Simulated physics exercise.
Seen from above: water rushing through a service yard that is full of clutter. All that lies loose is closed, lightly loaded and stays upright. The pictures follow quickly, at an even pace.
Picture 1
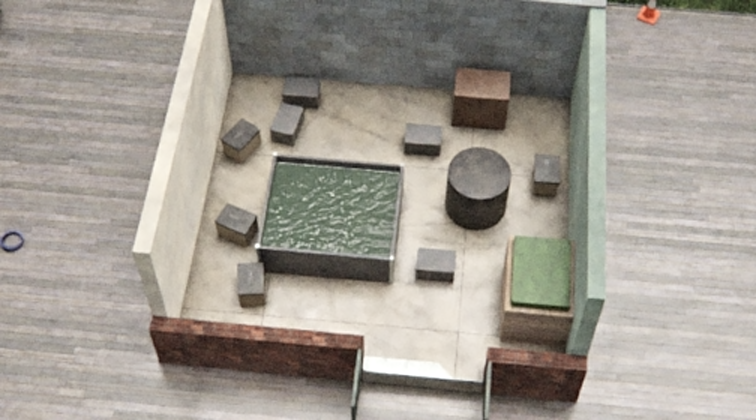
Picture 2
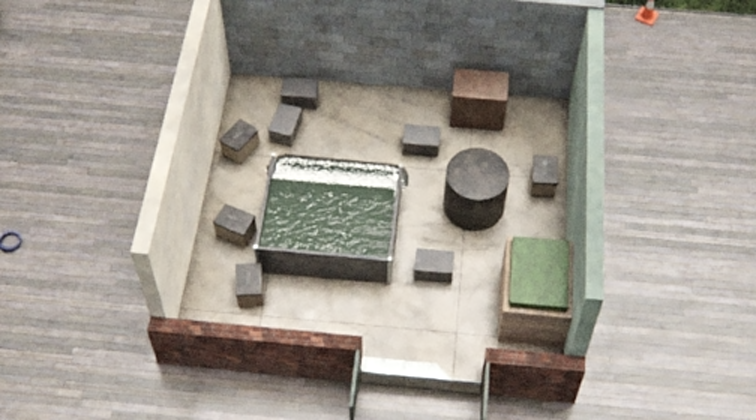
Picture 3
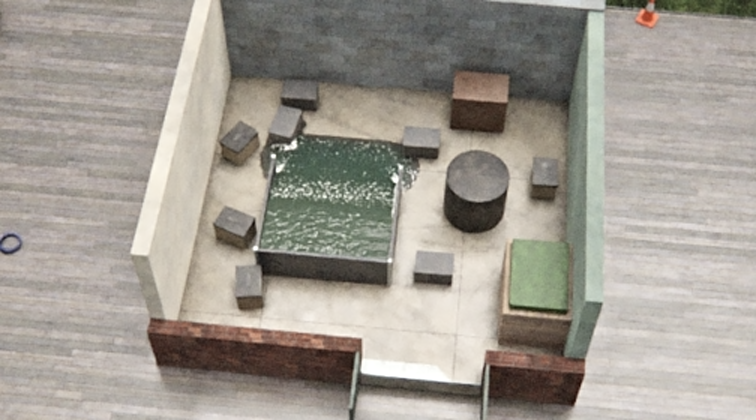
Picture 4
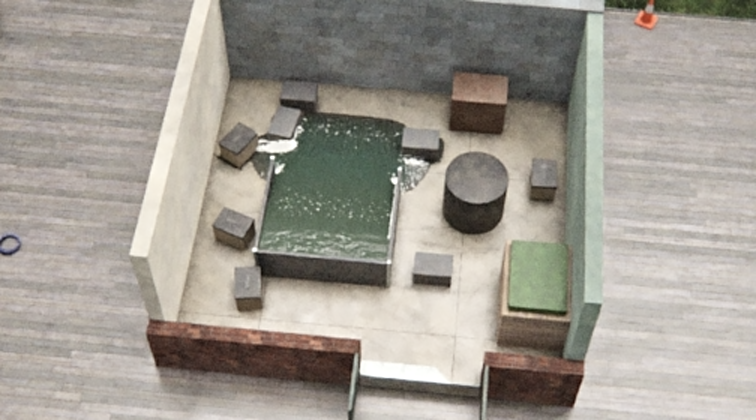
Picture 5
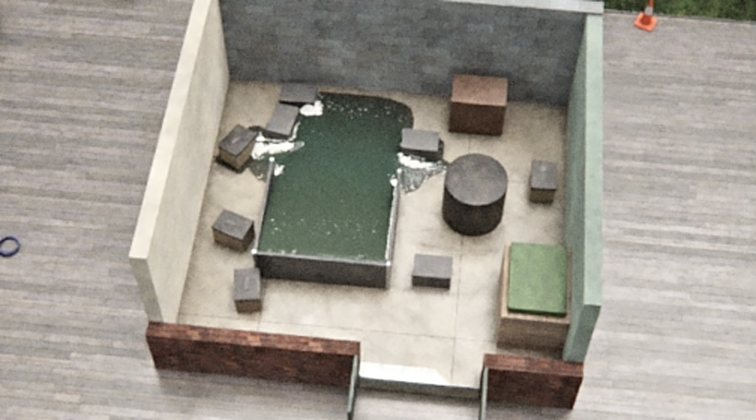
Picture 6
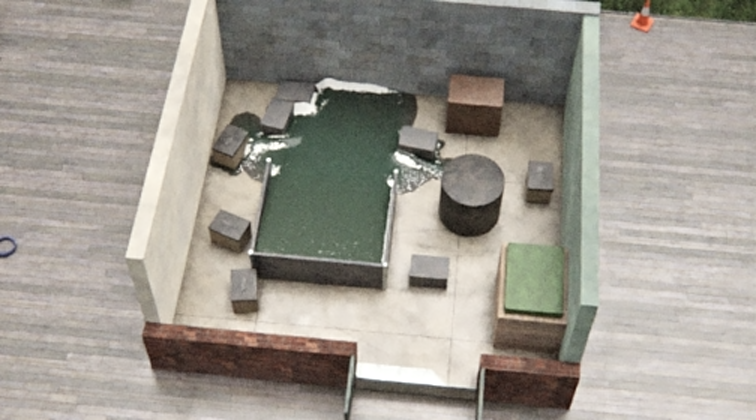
A walled service yard with a pale floor, set on grey planking, is seen from high above as the view drifts very slightly. Small grey blocks lie scattered around a dark-sided tank of green water, with a dark drum, a reddish-brown box and a green-topped box to the right. Water surges over the tank's far edge, spreads toward the back wall and foams around the nearby blocks, a few shifting slightly.
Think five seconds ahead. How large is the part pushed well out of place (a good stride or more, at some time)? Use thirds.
Share: At least two thirds.
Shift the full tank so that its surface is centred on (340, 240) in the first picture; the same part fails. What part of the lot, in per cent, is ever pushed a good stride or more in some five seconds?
Close to 90 %.
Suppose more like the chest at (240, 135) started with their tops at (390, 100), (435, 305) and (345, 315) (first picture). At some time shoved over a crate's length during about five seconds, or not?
One after the other: Pushed that far, less than that, not that far.
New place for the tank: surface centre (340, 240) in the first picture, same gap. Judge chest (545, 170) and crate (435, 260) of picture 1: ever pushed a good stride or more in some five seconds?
In turn: Shifted that much, no.
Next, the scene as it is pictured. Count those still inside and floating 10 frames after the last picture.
3 of them.
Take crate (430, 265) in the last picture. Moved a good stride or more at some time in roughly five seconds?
For that one: Never so far.
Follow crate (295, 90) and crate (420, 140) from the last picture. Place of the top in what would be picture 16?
Close to (263, 73) and (435, 116).
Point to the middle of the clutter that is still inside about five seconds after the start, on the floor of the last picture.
Close to (334, 264).
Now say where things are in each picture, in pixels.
A crate at (287, 118) rests on the ground; a chest at (241, 134) rests on the ground; 0 of 8 have shifted, in the first picture.
A crate at (285, 119), on the bottom; a chest at (239, 134) rests on the ground; 0 of 8 have shifted, in the second picture.
A crate at (285, 121) rests on the ground; a chest at (239, 136) rests on the ground; 0 of 8 have shifted, in the third picture.
A crate at (284, 121) rests on the ground; a chest at (238, 137), on the bottom; 0 of 8 have shifted, in the fourth picture.
A crate at (283, 119) rests on the ground, close to its start; a chest at (237, 139) rests on the ground; 1 of 8 have shifted, in the fifth picture.
A crate at (278, 113) rests on the ground, close to its start; a chest at (230, 140), on the bottom, close to its start; 3 of 8 have shifted, in the sixth picture.
A moment on, 1 of 8 are well off their spots; 0 afloat.
Next, 3 of 8 are well off their spots; 3 afloat.
Later, 4 of 8 are well off their spots; 4 afloat.
In the end, 7 of 8 are well off their spots, and 7 have been at some point; 5 afloat.
